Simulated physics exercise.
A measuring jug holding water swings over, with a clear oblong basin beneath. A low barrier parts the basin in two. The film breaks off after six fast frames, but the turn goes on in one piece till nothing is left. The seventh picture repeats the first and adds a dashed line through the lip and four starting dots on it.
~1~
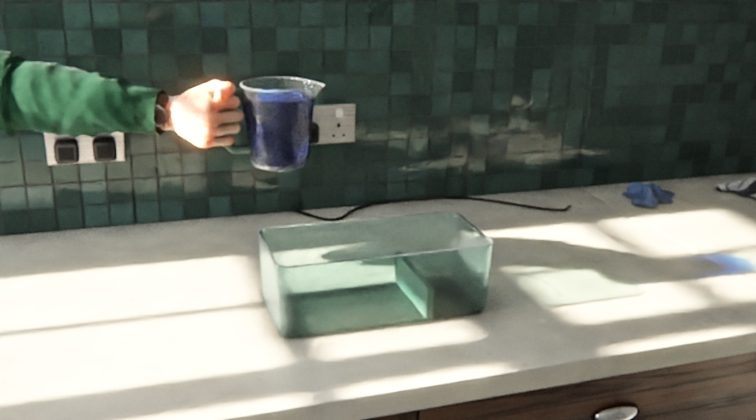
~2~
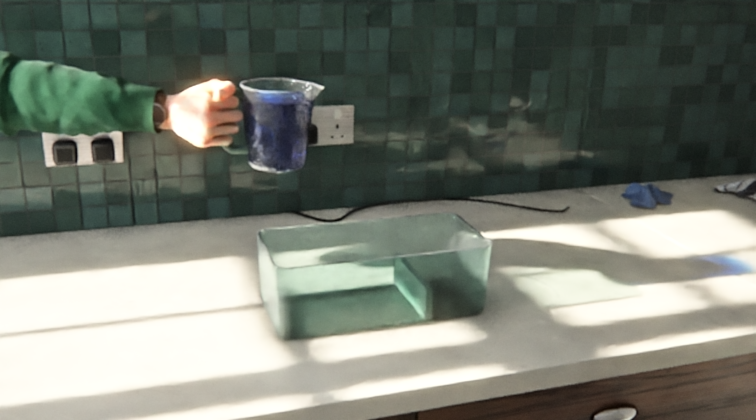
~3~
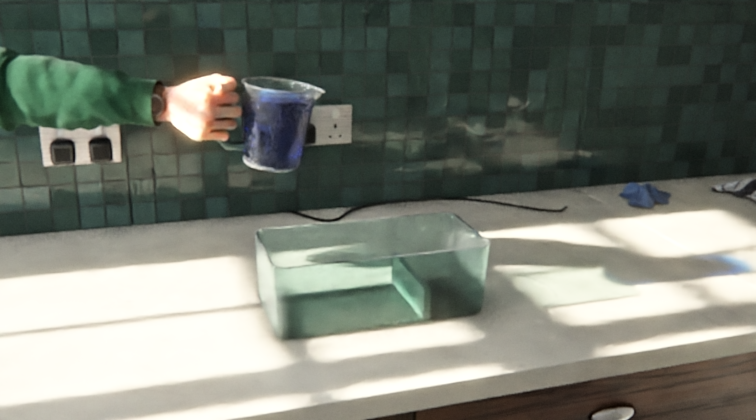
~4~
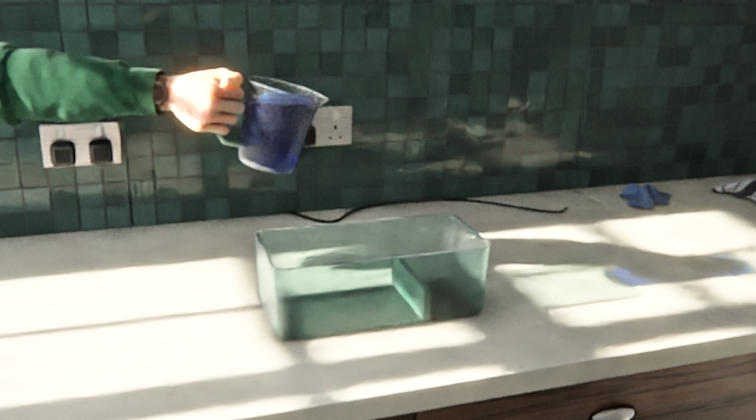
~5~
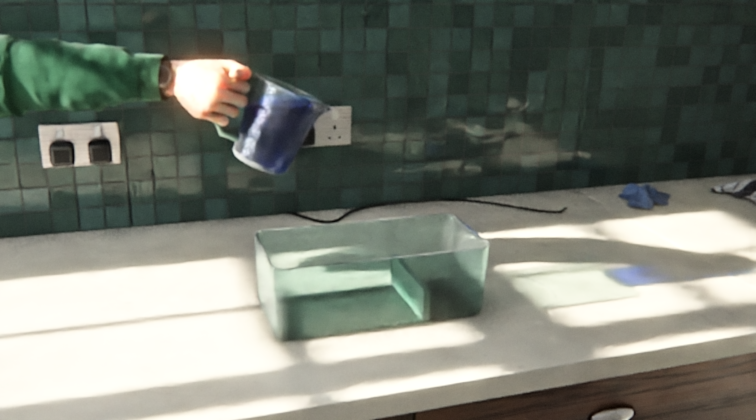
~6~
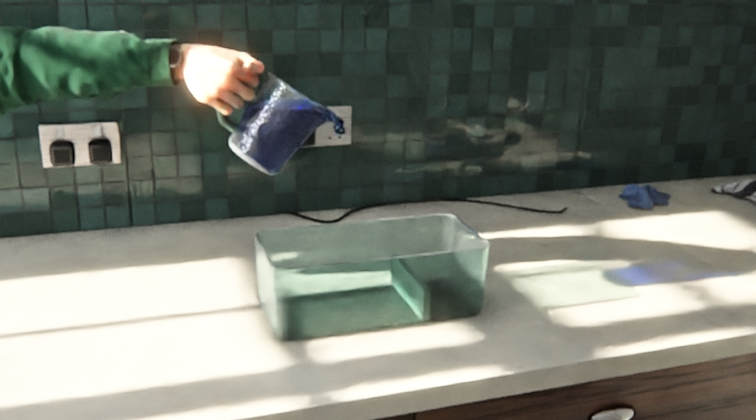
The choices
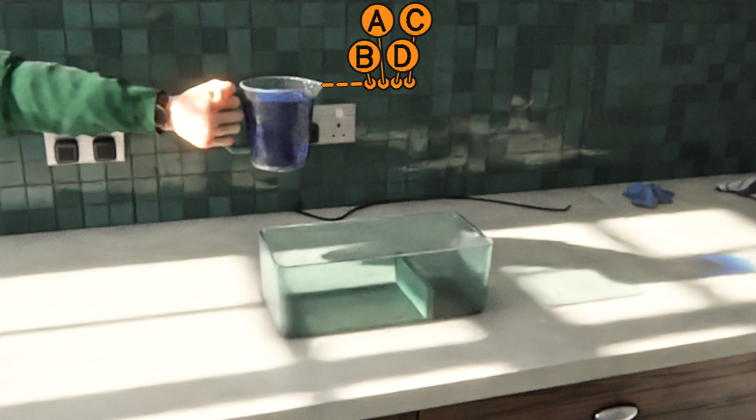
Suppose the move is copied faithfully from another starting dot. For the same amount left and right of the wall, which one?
I would pick spot B.
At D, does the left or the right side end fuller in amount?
The right side.
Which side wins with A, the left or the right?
More ends on the right.
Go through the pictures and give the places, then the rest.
In the first frame, upright, lip at (323, 85); basin from (277, 337) to (484, 309); top of the wall at (413, 268); nothing has left yet.
In the second frame, upright, lip at (323, 87); nothing has left yet.
In the third frame, tipped about 6°, lip at (323, 91); nothing has left yet.
In the fourth frame, tipped about 14°, lip at (327, 99); nothing has left yet.
In the fifth frame, tipped about 24°, lip at (330, 108); nothing has left yet.
In the sixth frame, tipped about 36°, lip at (332, 120); water is over the lip, down to (340, 133).
In orange, A at (383, 83); B at (370, 83); C at (409, 82); D at (396, 82).
With A, about 25 % ends left of the wall and 73 % right of it.
With B, about 52 % ends left of the wall and 47 % right of it.
With C, about 27 % ends left of the wall and 68 % right of it; 5 % is lost outside.
With D, about 12 % ends left of the wall and 84 % right of it; 4 % is lost outside.
